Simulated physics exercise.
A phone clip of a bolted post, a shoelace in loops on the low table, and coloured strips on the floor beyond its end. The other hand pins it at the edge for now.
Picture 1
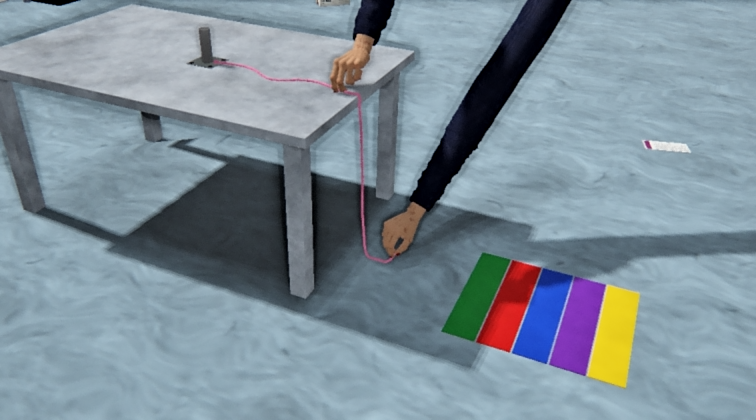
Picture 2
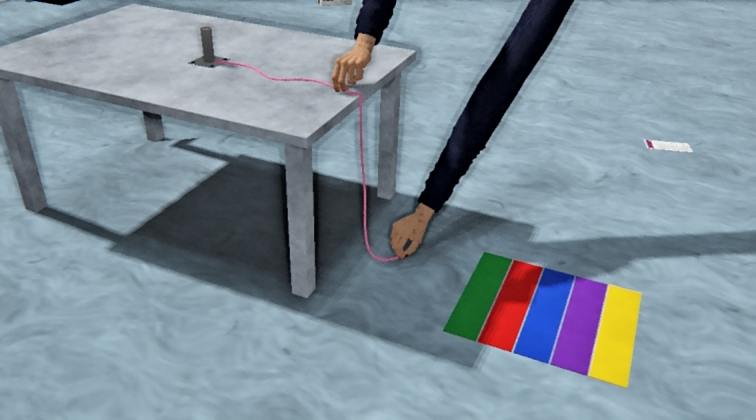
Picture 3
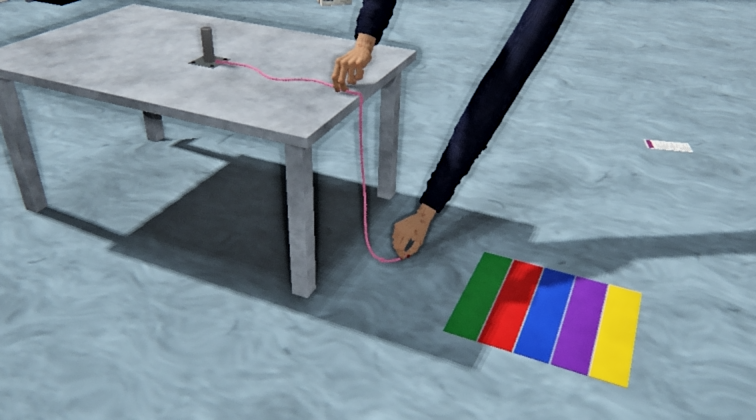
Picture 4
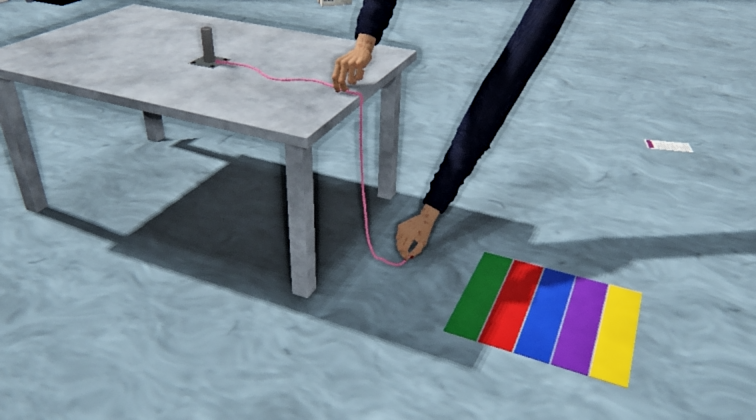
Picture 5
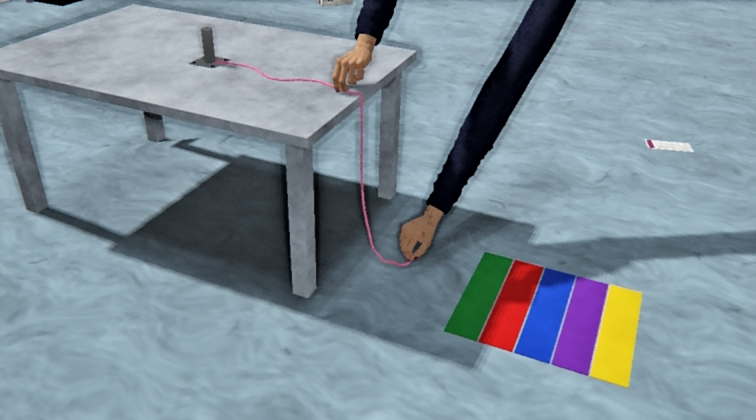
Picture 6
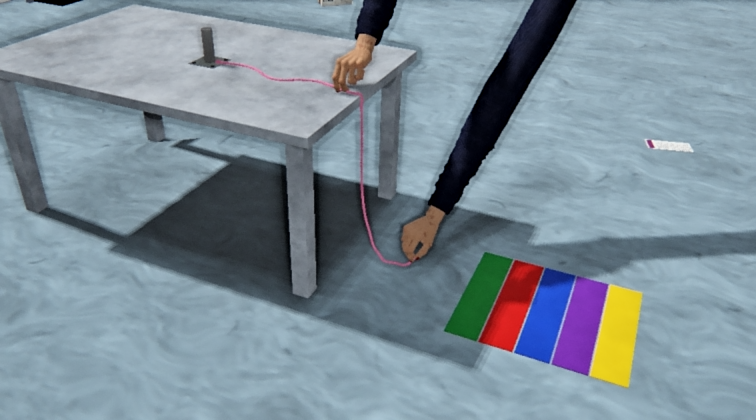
At first, a pink shoelace runs from a small post across a grey table, one hand pinning it at the edge while another holds its hanging end near green, red, blue, purple and yellow strips. Then the lower hand shifts slightly right, drawing the end a little nearer the green strip.
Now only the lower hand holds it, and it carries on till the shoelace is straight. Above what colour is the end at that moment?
The end stops over the red strip.
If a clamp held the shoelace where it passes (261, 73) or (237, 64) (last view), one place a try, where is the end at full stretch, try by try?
In that order: (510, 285) and (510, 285).
Early on, end near (461, 272); short of the strips.
Midway, end near (494, 280); over green.
At the end of the slack, end near (513, 286); over red. It gets as far as the red strip.
